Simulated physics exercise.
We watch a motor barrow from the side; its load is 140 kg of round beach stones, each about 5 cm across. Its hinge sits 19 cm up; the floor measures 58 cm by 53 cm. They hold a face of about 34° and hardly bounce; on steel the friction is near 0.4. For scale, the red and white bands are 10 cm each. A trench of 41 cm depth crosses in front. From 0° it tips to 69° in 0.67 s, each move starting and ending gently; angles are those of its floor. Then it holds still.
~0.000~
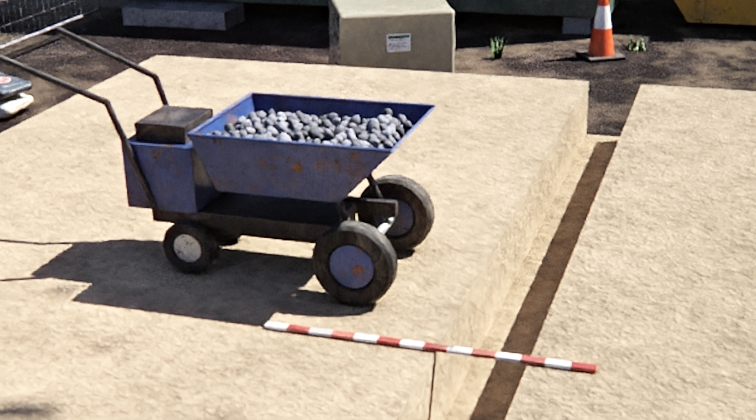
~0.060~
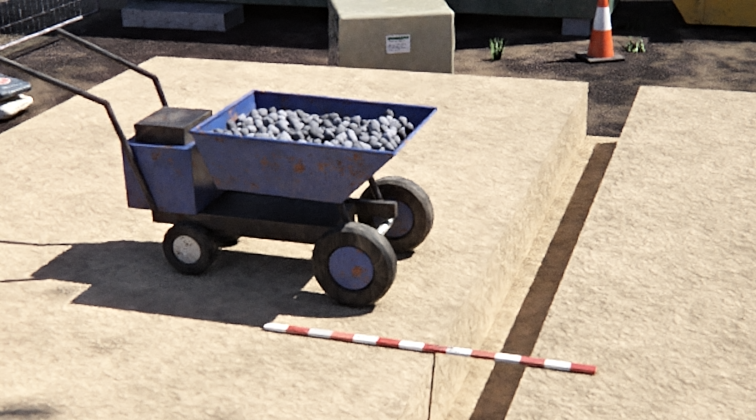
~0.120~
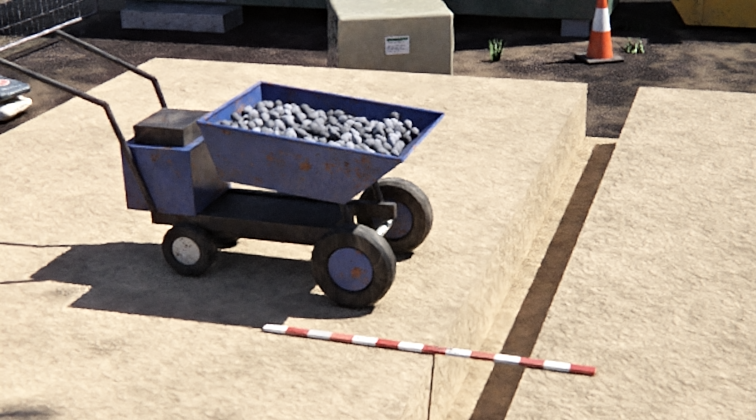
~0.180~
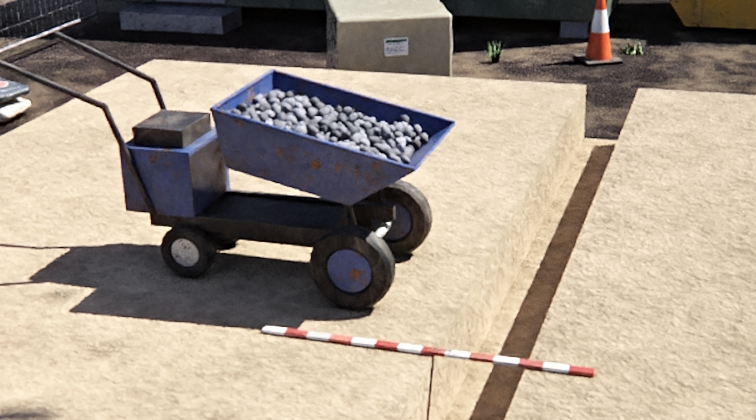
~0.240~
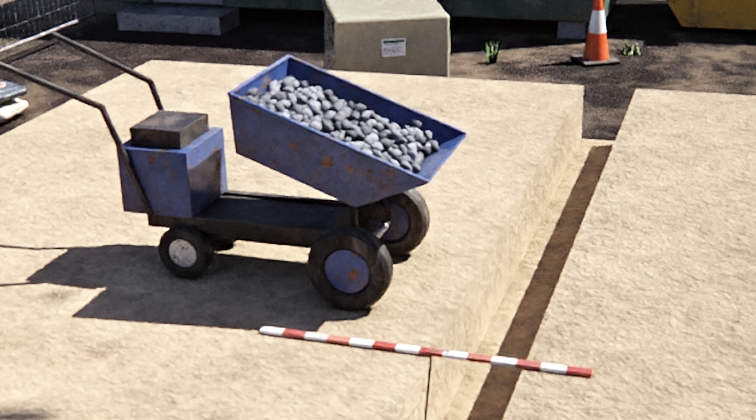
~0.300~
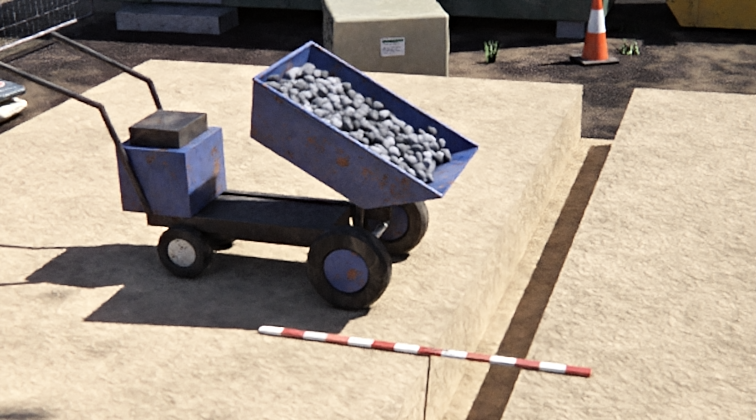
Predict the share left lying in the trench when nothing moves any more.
Close to 47 in a hundred.
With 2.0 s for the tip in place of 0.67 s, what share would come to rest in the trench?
In that case some 70 per cent.
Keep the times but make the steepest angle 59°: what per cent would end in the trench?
In that case some 50 per cent.
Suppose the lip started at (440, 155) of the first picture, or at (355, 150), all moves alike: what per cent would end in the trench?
About 5 and 85 per cent.
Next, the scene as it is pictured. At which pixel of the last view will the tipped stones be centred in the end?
Their middle is at about (567, 297).
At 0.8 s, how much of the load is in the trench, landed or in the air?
Some 30 per cent.
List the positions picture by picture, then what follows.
In the first frame, the skip is at 0°, its lip at (391, 152); the top of the load is at (357, 124).
In the second frame, the skip is at 2°, its lip at (394, 155); the top of the load is at (309, 121); the stones move at 0.4 m/s on average.
In the third frame, lip at (403, 160), floor tilted 6°, highest stones at (264, 112); the stones move at 0.8 m/s on average.
In the fourth frame, lip at (415, 170), floor tilted 12°, highest stones at (275, 102); the stones move at 1.1 m/s on average.
In the fifth frame, lip at (428, 182), floor tilted 20°, highest stones at (287, 86); the stones move at 1.4 m/s on average.
In the sixth frame, lip at (442, 197), floor tilted 29°, highest stones at (303, 74); the stones move at 1.5 m/s on average.
After 0.5 s the floor is at 58°; 100 % in the skip; the foremost stones are at (474, 228).
After 0.8 s the floor is at 69°; 63 % in the skip, 28 % in the trench, 9 % past the trench; the foremost stones are at (571, 299).
After 1.1 s the floor is at 69°; 7 % in the skip, 40 % in the trench, 52 % past the trench; the foremost stones are past the picture's edge.
After 3.1 s the floor is at 69°; 0 % in the skip, 47 % in the trench, 53 % past the trench; the foremost stones are past the picture's edge.
